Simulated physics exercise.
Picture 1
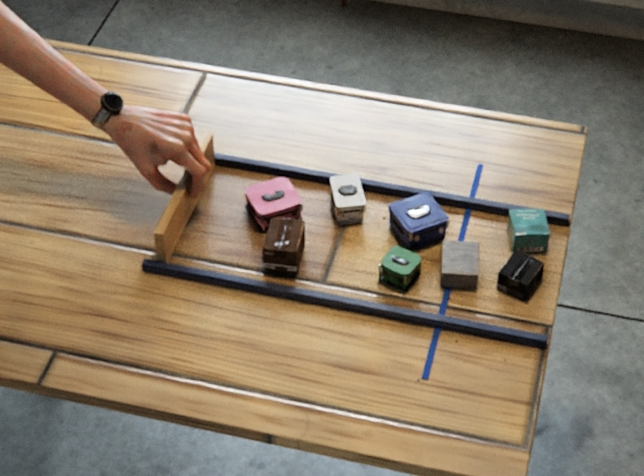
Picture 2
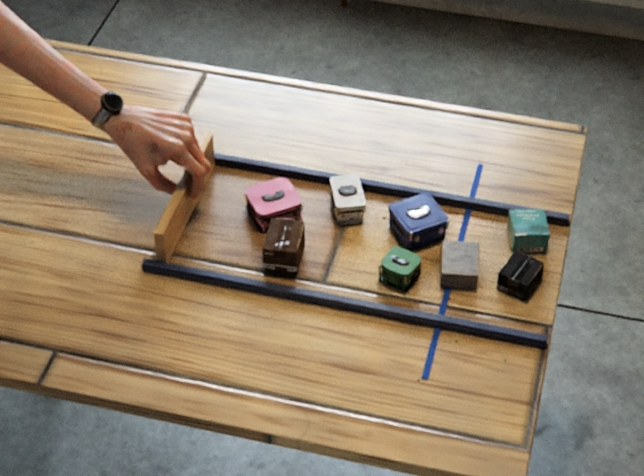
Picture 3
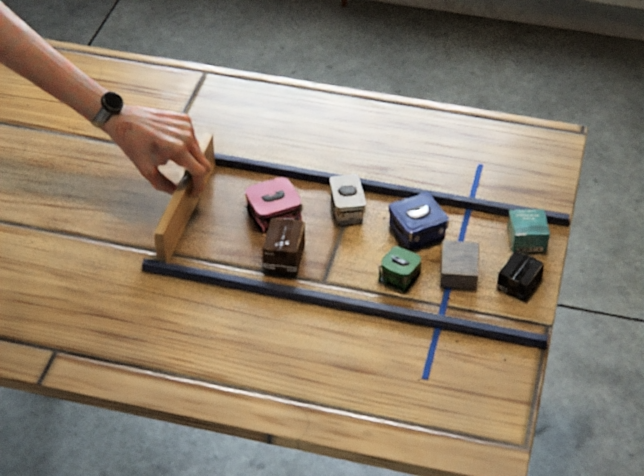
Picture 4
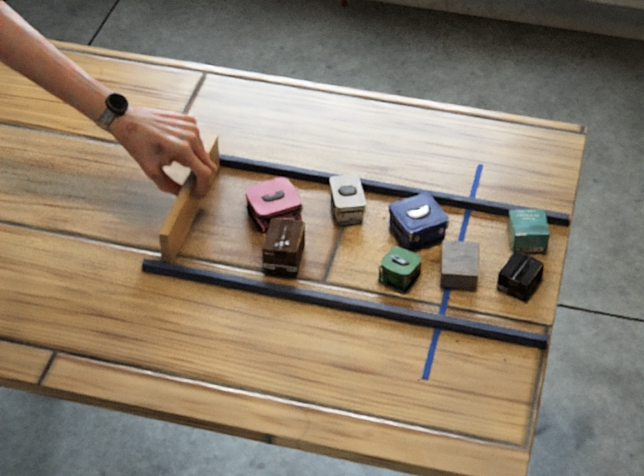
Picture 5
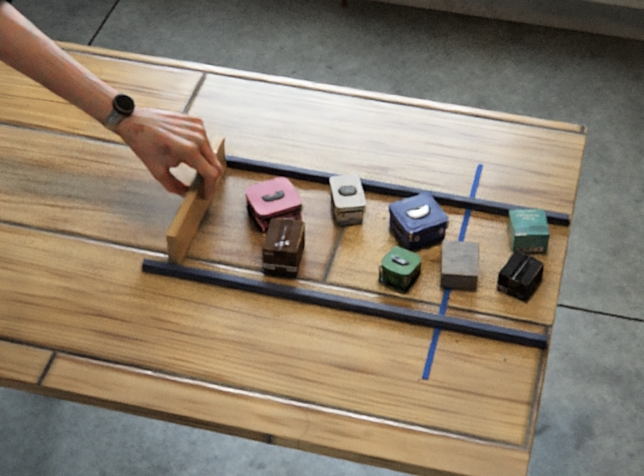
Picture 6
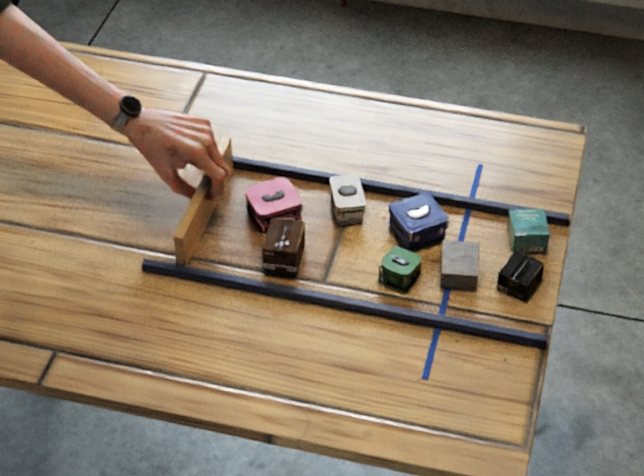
A hand wearing a dark watch holds a wooden board upright between two dark rails, barely moving at first, then slides it a short way right toward eight small boxes and blocks. The scattered objects stay still around the blue tape line, with a gap still between them and the board.
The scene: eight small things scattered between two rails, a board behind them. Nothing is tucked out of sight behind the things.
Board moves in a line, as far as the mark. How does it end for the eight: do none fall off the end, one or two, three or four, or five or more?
It ends with one or two off the end.
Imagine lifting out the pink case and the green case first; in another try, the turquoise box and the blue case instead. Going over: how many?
Fallen: 0, and 1 in the other try.
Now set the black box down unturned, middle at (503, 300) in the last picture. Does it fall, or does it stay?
This time it stays where it is.
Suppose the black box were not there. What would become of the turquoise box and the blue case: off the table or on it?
Looking at the two, the turquoise box ends up below and the blue case stays up top.
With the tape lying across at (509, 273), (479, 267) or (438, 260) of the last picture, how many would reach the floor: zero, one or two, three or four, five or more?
One after another: Three to four, 1 or 2, none.
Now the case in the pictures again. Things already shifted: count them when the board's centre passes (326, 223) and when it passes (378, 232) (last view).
So 4, and at the other place 6.
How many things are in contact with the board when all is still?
The count comes out at 3.
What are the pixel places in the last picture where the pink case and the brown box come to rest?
Result: One about (489, 255), other about (465, 288).
Soon after, none off yet; black box at rest near (520, 275); turquoise box at rest near (528, 231); grey block at rest near (460, 265).
At rest, the number that fall off is one or two; fallen, turquoise box and black box.
